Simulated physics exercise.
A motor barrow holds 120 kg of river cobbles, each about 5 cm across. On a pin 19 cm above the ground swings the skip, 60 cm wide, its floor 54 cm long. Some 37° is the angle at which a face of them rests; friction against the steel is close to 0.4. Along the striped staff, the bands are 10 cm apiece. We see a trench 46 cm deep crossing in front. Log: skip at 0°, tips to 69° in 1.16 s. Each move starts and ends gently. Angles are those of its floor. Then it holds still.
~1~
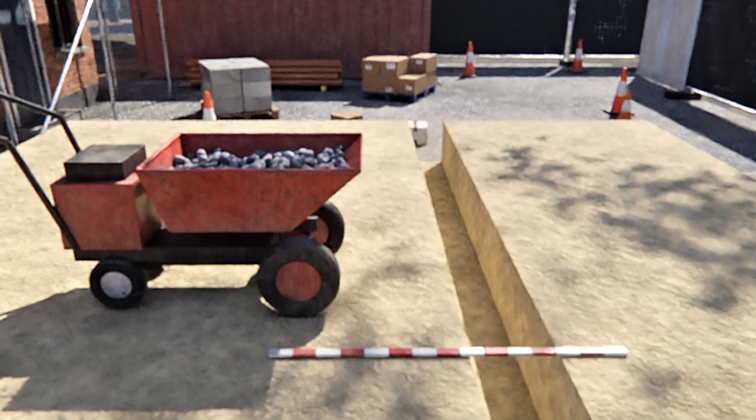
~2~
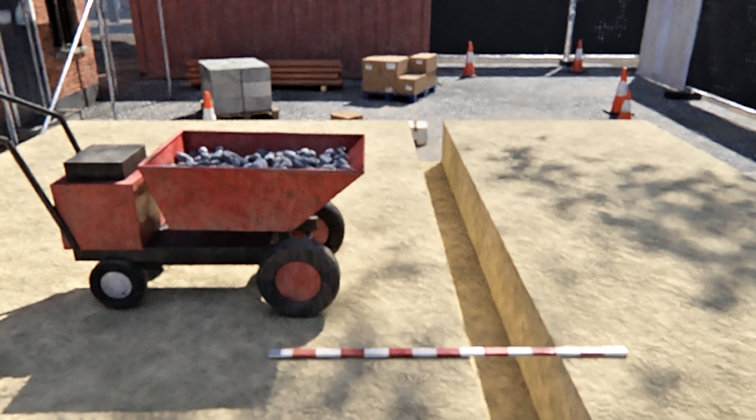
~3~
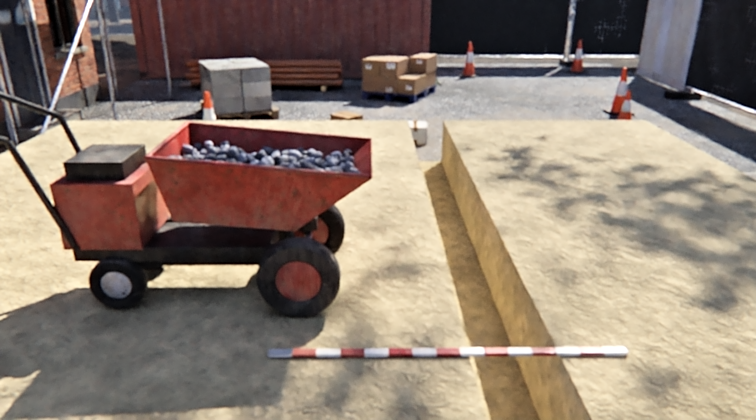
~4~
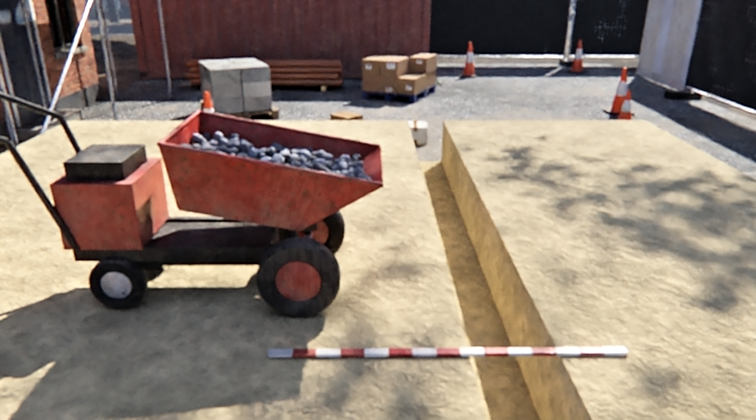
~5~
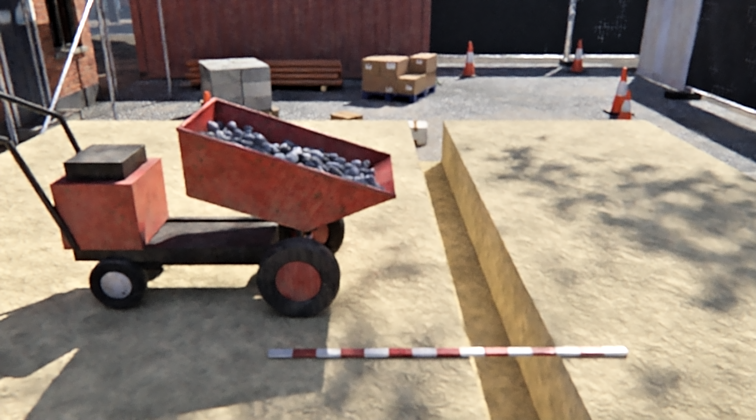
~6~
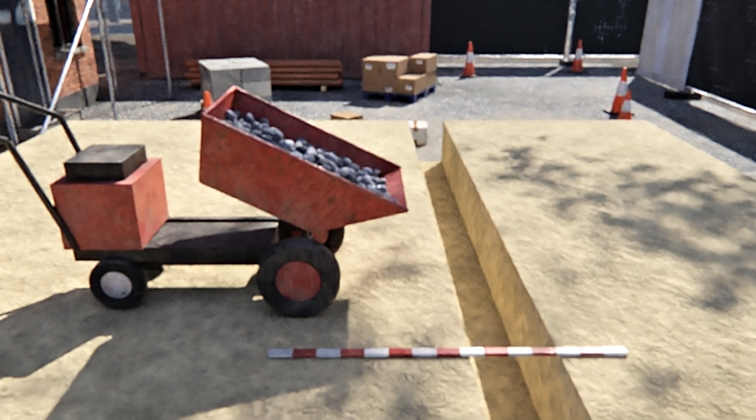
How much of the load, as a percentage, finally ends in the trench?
I would put it at about 82 per cent.
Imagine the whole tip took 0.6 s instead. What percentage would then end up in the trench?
About 85%.
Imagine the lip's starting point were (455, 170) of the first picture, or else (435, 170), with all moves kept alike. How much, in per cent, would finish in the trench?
First spot about 45, second spot about 70 per cent.
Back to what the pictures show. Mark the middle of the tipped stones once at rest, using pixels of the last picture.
Roughly at pixel (481, 347).
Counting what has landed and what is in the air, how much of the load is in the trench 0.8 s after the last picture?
25 per cent or so by then.
Then, 0.4 s after the last picture the floor is at 58°, 100 % in the skip; the foremost stones are at (425, 250).
Then, 0.8 s after the last picture the floor is at 69°, 61 % in the skip, 11 % short of the trench, 27 % in the trench; the foremost stones are at (513, 344).
Then, 1.1 s after the last picture the floor is at 69°, 20 % in the skip, 14 % short of the trench, 66 % in the trench; the foremost stones are at (514, 338).
Then, 3.1 s after the last picture the floor is at 69°, 2 % in the skip, 16 % short of the trench, 82 % in the trench; the foremost stones are at (517, 353).
